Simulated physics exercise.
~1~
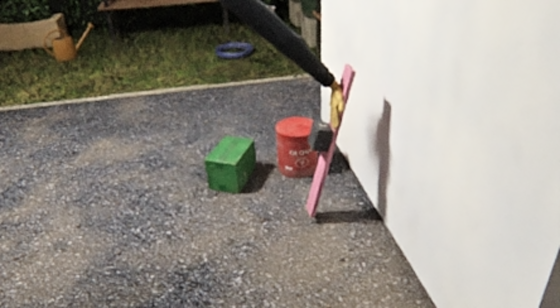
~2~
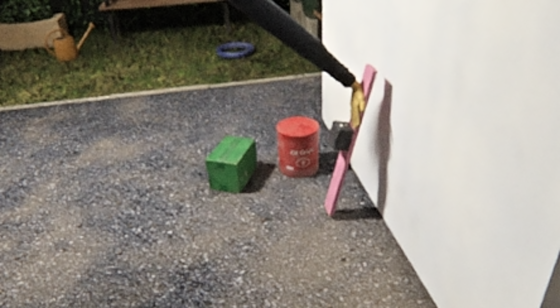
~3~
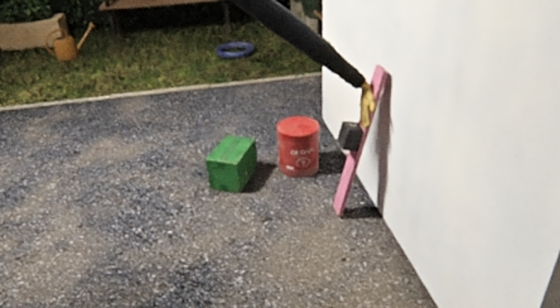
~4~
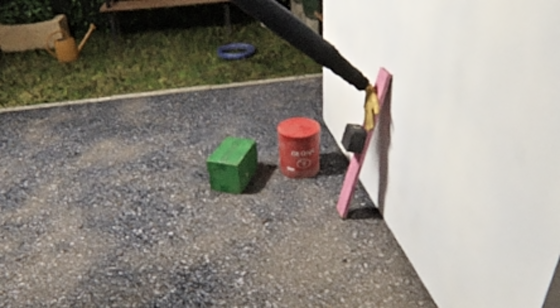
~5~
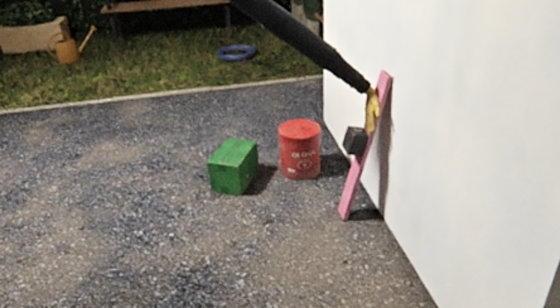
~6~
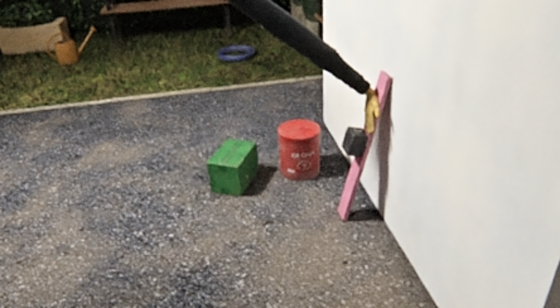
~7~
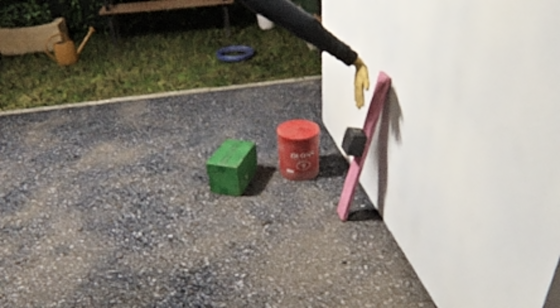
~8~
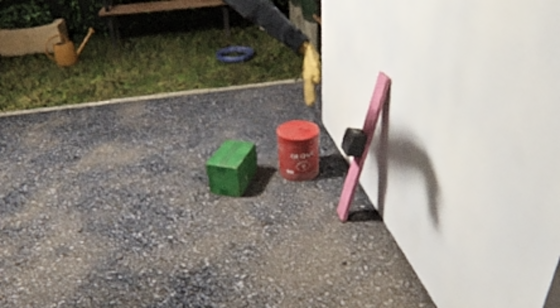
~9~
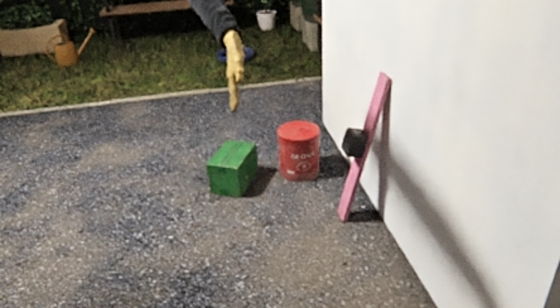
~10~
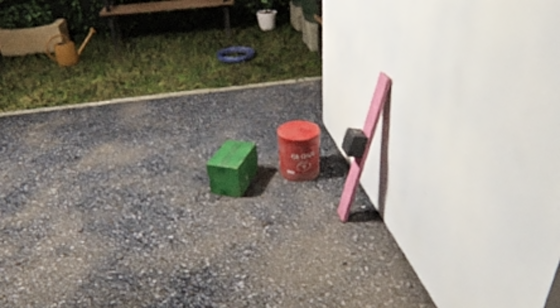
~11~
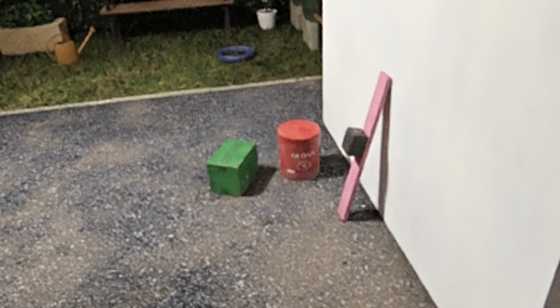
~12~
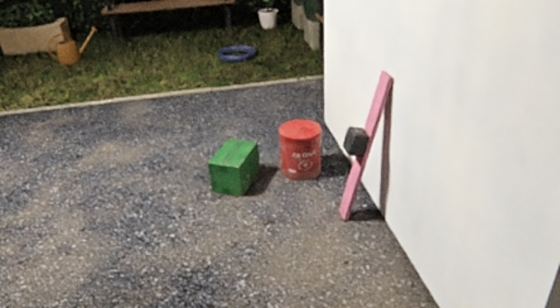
The video shows a gloved hand moving a pink plank with a dark block attached to the right until it leans against a white wall, near a green box and a red pail. The hand lets go and withdraws, and the plank stays leaning in place.
